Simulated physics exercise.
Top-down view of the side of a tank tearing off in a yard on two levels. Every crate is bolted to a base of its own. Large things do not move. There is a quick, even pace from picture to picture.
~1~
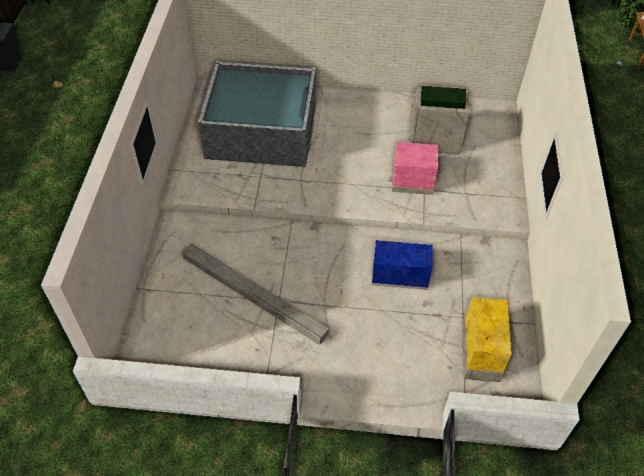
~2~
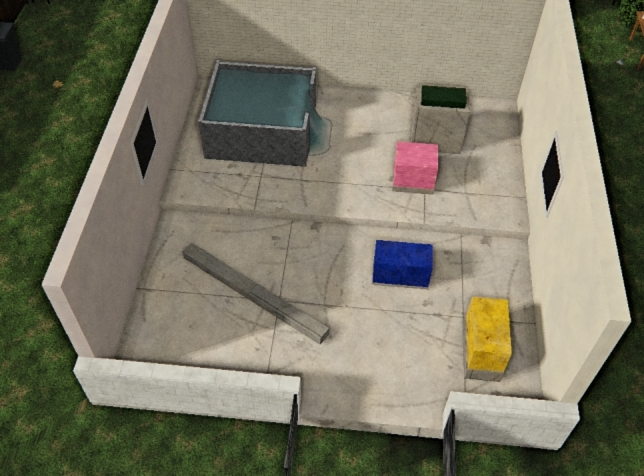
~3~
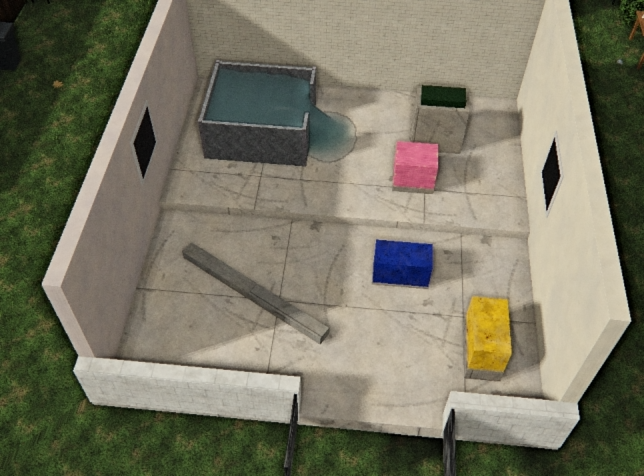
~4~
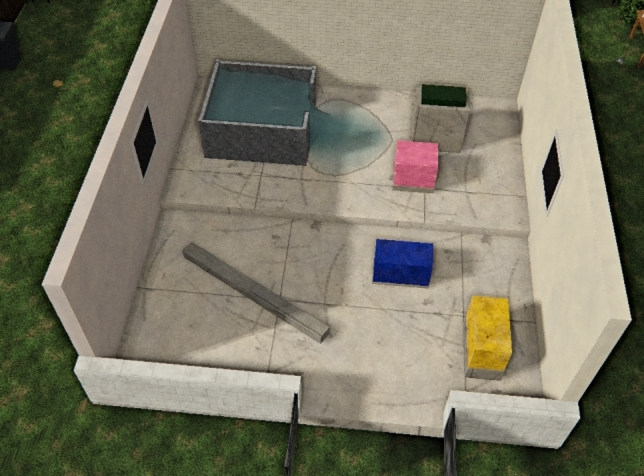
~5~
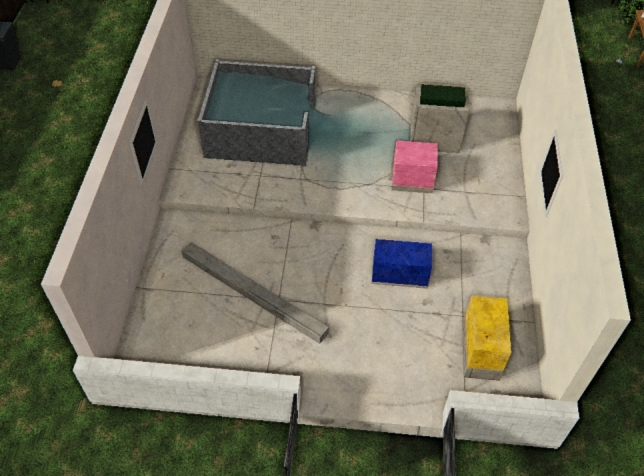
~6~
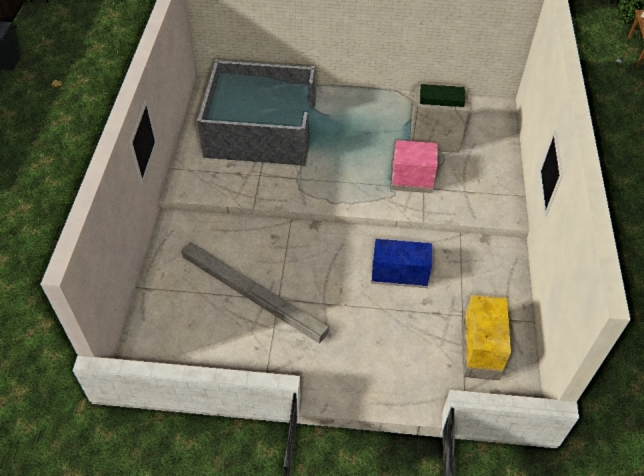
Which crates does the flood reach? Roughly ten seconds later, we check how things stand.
The blue crate is reached; the yellow crate is not reached; the pink crate is reached.
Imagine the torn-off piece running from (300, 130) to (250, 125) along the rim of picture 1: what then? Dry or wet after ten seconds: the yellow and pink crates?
Yellow: Not reached; pink: Not reached.
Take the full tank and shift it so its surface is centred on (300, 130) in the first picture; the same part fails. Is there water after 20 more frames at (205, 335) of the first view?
By that frame the spot is left unwetted.
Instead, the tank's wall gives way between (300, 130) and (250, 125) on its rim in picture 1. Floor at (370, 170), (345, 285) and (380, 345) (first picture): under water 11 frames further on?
Spot one spared, spot two inundated, spot three inundated.
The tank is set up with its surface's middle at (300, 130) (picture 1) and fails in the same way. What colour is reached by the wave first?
It is the crate marked pink.
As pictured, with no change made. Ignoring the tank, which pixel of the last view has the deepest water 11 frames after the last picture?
That would be (514, 106).
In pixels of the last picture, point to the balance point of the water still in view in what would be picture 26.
Centre: Close to (379, 156).
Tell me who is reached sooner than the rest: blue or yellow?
The one in blue comes first.
A moment on, water covers 25 % of the floor; the blue crate water round its plinth, the yellow crate not reached, the pink crate water round its plinth.
Next, water covers 35 % of the floor; the blue crate water round its plinth, the yellow crate not reached, the pink crate water round its plinth.
Then, water covers 45 % of the floor; the blue crate water round its plinth, the yellow crate water round its plinth, the pink crate water round its plinth.
Later, water covers 65 % of the floor; the blue crate water round its plinth, the yellow crate water round its plinth, the pink crate water round its plinth.
In the end, water covers 90 % of the floor; the blue crate was topped, the yellow crate stayed above the water, the pink crate was topped.
